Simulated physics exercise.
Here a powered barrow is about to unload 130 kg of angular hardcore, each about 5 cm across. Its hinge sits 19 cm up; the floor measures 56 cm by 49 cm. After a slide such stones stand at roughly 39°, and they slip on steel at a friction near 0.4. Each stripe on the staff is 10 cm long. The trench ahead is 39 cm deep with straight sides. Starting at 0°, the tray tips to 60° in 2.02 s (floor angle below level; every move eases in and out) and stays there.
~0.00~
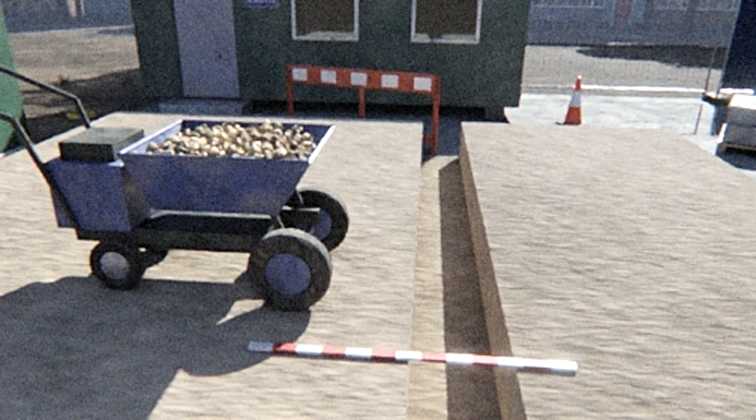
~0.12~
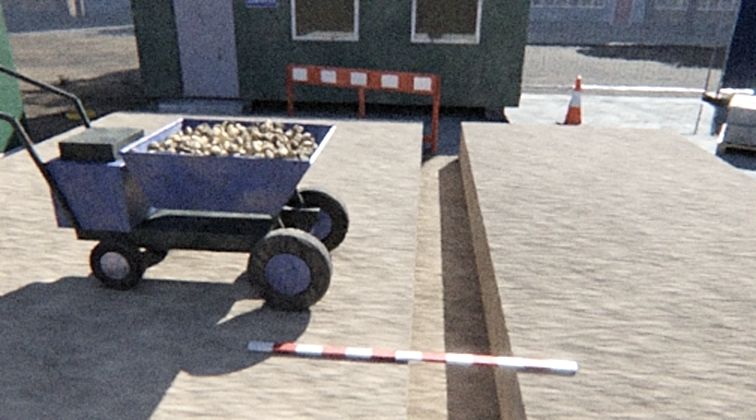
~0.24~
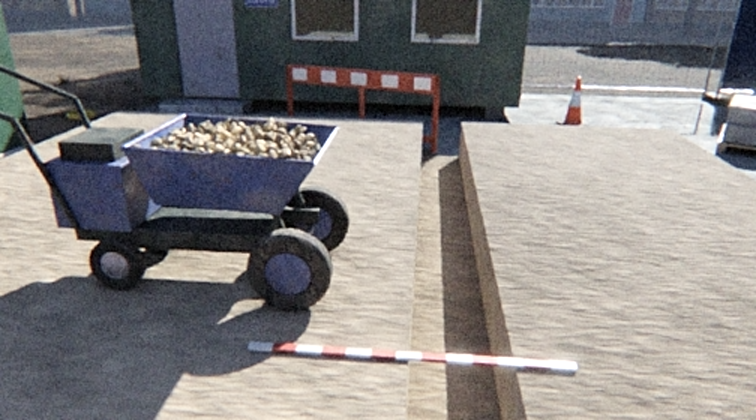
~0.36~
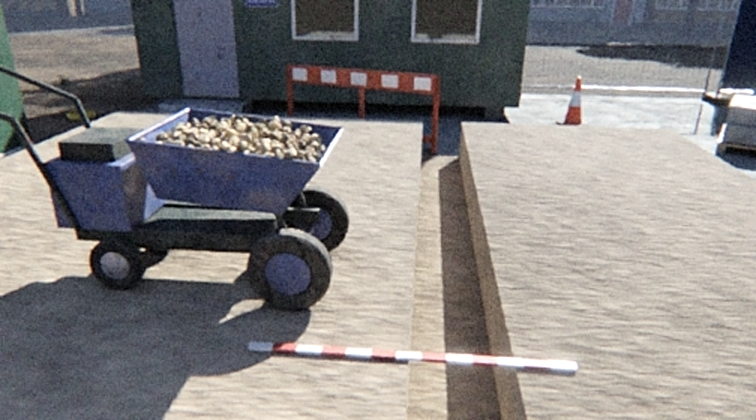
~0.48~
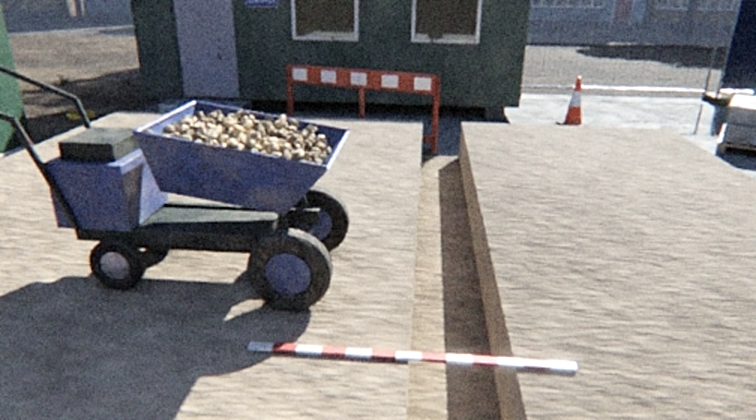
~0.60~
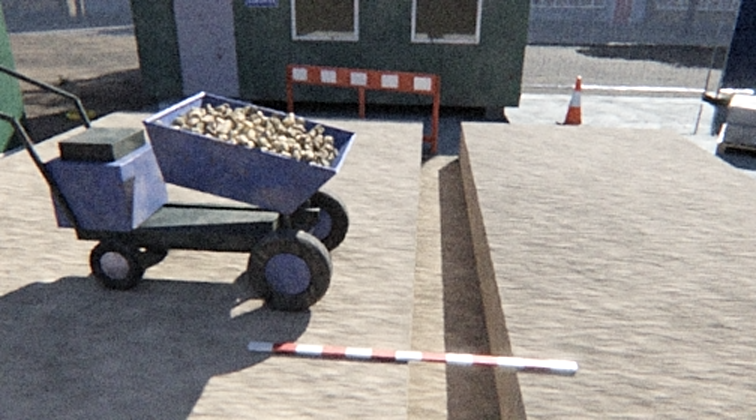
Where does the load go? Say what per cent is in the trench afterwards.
About 32 per cent.
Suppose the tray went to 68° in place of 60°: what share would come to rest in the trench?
In that case some 65 per cent.
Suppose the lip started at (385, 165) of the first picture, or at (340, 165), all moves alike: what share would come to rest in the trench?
About 20 and 30 per cent.
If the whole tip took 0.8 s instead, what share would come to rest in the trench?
In that case some 40 per cent.
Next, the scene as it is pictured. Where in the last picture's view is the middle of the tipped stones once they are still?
Near (454, 347).
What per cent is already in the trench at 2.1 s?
Some 5 per cent.
After 1.5 s the floor is at 51°; 100 % in the tray; the foremost stones are at (397, 201).
After 2.1 s the floor is at 60°; 93 % in the tray, 7 % in the trench; the foremost stones are at (476, 353).
After 2.5 s the floor is at 60°; 80 % in the tray, 1 % short of the trench, 20 % in the trench; the foremost stones are at (487, 342).
After 4.4 s the floor is at 60°; 68 % in the tray, 32 % in the trench; the foremost stones are at (488, 351).
